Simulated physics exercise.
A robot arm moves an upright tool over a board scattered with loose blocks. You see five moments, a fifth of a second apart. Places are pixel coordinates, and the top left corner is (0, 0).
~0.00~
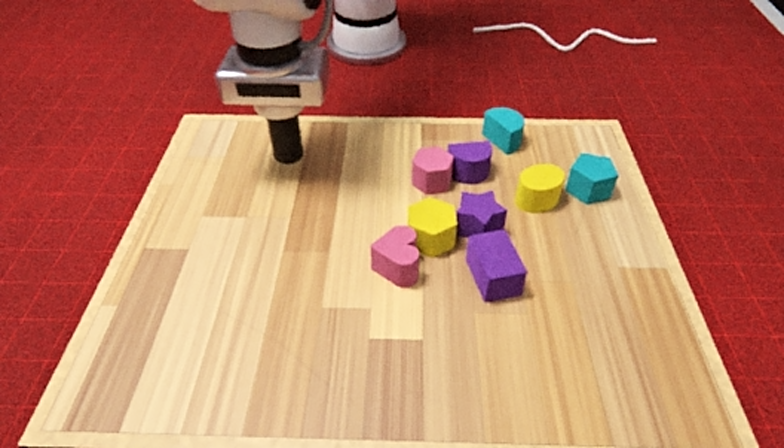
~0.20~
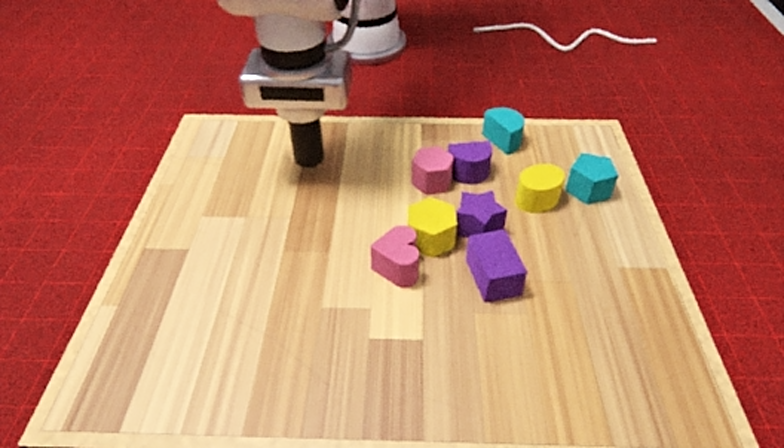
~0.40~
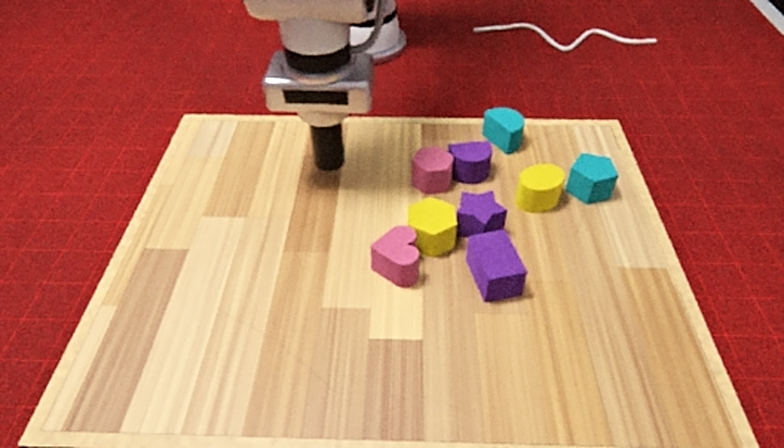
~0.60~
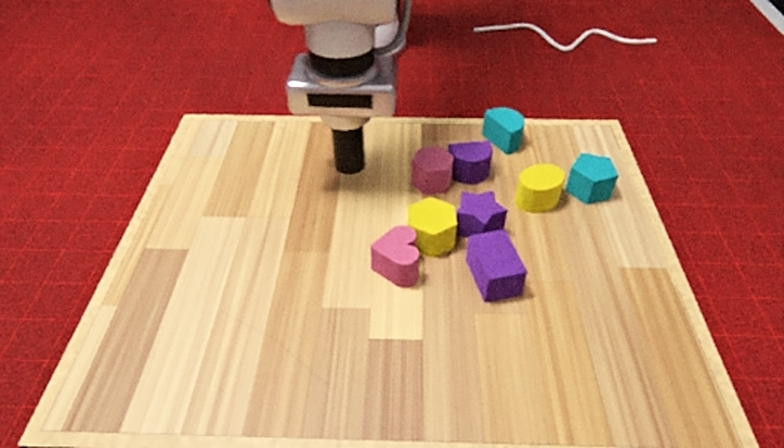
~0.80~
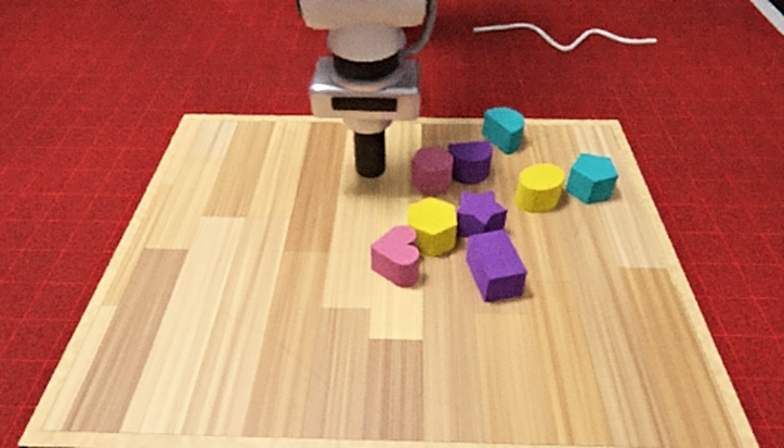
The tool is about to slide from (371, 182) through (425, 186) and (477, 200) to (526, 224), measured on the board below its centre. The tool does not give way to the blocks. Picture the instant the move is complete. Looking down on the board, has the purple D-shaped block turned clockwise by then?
No - that is not the case.
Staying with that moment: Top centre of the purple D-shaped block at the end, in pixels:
Put as a pixel place, it's (517, 143).
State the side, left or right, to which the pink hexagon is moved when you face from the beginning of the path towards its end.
Measured against the direction from start to end, the pink hexagon shifts toward the left-hand side.
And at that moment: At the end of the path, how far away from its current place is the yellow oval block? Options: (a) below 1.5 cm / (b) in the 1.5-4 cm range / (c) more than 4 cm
Correct choice: B.
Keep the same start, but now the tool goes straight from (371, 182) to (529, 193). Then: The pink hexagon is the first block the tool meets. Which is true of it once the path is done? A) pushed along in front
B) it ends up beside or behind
I choose A.
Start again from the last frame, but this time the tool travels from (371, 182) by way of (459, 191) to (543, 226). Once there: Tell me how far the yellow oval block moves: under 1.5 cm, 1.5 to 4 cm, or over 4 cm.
1.5-4 cm.
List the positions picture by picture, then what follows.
In the first frame, lower end of the tool (289, 156), tops of blocks, pink hexagon (433, 158), purple D-shaped block (472, 150), purple star (481, 205), yellow oval block (542, 176).
In the second frame, tool (309, 160), blocks as before.
In the third frame, tool (330, 163), blocks as before.
In the fourth frame, tool (350, 166), blocks as before.
In the fifth frame, tool (371, 170), pink hexagon (433, 158), purple D-shaped block (472, 150), purple star (481, 205), yellow oval block (542, 176).
On the path given first. One third of the way, tool (426, 174); pink hexagon (464, 161); purple D-shaped block (495, 147), turned 30° anticlockwise.
Two thirds of the way, tool (479, 188); pink hexagon (511, 167), turned 45° anticlockwise; purple D-shaped block (517, 143), turned 60° anticlockwise; yellow oval block (552, 177).
At the end, tool (529, 212); pink hexagon (523, 168), turned 65° anticlockwise; purple D-shaped block (517, 143), turned 65° anticlockwise; purple star (491, 210), turned 50° clockwise; yellow oval block (566, 179), turned 20° clockwise.
